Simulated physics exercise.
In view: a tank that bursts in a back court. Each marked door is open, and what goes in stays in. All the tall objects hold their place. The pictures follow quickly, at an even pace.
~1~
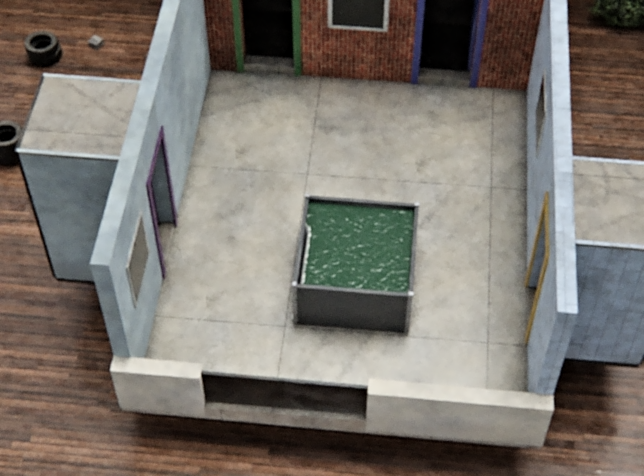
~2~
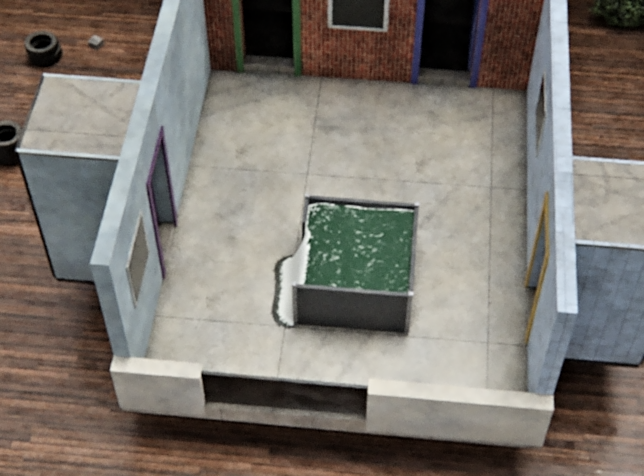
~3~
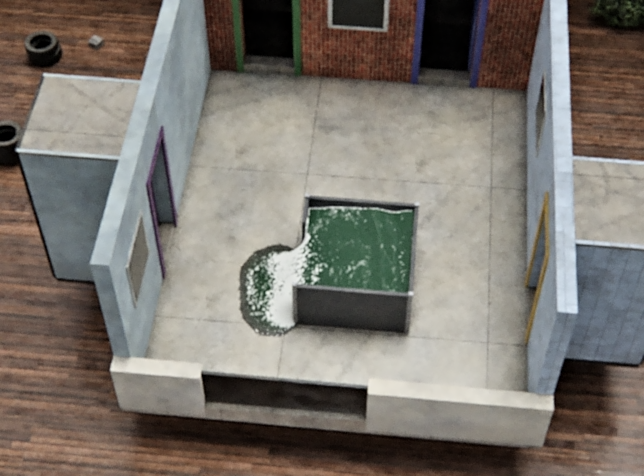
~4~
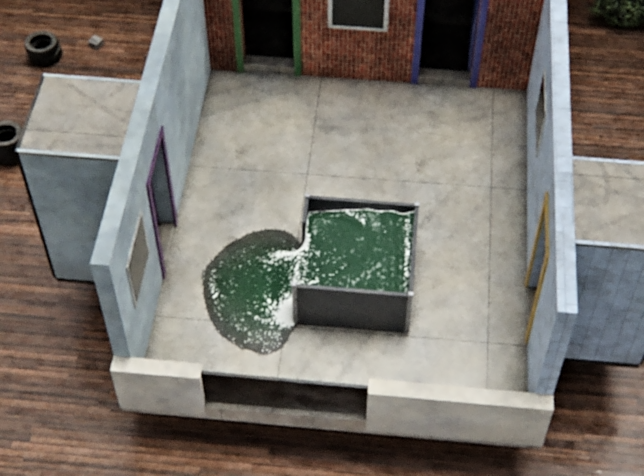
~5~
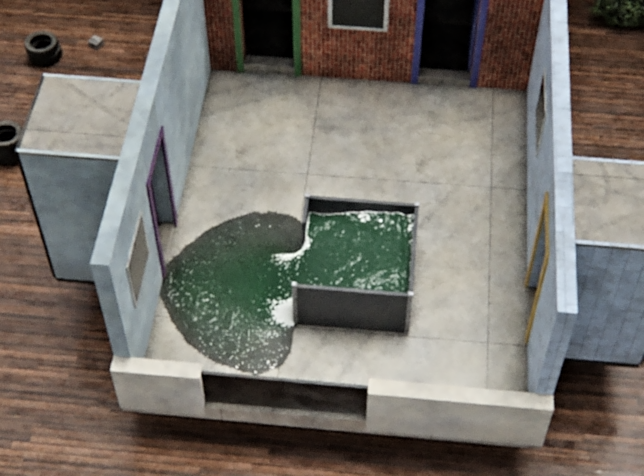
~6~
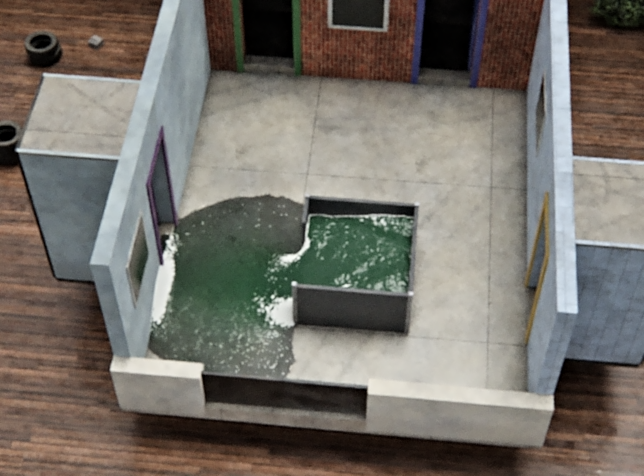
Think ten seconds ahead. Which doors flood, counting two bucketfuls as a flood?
The purple door floods; the yellow door floods; the blue door holds within the limit; the green door holds within the limit.
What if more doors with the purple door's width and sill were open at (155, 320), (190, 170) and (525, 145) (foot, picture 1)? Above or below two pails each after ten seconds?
In that order: Is over, keeps below it, stays under.
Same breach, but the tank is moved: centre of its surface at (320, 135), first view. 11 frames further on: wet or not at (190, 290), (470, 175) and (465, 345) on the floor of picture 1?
One after the other: Awash, no water, dry.
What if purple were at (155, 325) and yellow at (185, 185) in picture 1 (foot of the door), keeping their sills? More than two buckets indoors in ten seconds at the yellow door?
Then: Yellow takes more.
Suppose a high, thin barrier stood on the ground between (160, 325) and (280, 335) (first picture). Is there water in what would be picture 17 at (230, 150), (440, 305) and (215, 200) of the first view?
In that order: Wet, not flooded, flooded.
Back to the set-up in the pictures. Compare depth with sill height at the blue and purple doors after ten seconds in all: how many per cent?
In turn 30 and 50 per cent.
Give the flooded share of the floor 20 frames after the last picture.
About 55 per cent.
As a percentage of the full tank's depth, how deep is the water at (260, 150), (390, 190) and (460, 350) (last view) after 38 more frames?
In turn 4, 0 and 8 in a hundred.
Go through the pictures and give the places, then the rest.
The open tank at (357, 247) is whole and still, in the first picture.
Water pours out at (302, 276) and has run to (291, 325), in the second picture.
Water pours out at (302, 279) and has run to (254, 260), in the third picture.
Water pours out at (302, 280) and has run to (214, 266), in the fourth picture.
Water pours out at (302, 281) and has run to (165, 291), in the fifth picture.
Water pours out at (302, 280) and has run to (150, 341), in the sixth picture.
A moment on, water covers 20 % of the floor; the purple door far over two buckets in, the yellow door not reached, the blue door not reached, the green door not reached.
Next, water covers 25 % of the floor; the purple door far over two buckets in, the yellow door not reached, the blue door not reached, the green door not reached.
Then, water covers 55 % of the floor; the purple door far over two buckets in, the yellow door not reached, the blue door not reached, the green door wet at the sill, nothing in.
Later, water covers 80 % of the floor; the purple door far over two buckets in, the yellow door over two buckets in, the blue door wet at the sill, nothing in, the green door wet at the sill, nothing in.
In the end, water covers 100 % of the floor; the purple door far over two buckets in, the yellow door over two buckets in, the blue door wet at the sill, nothing in, the green door wet at the sill, nothing in.
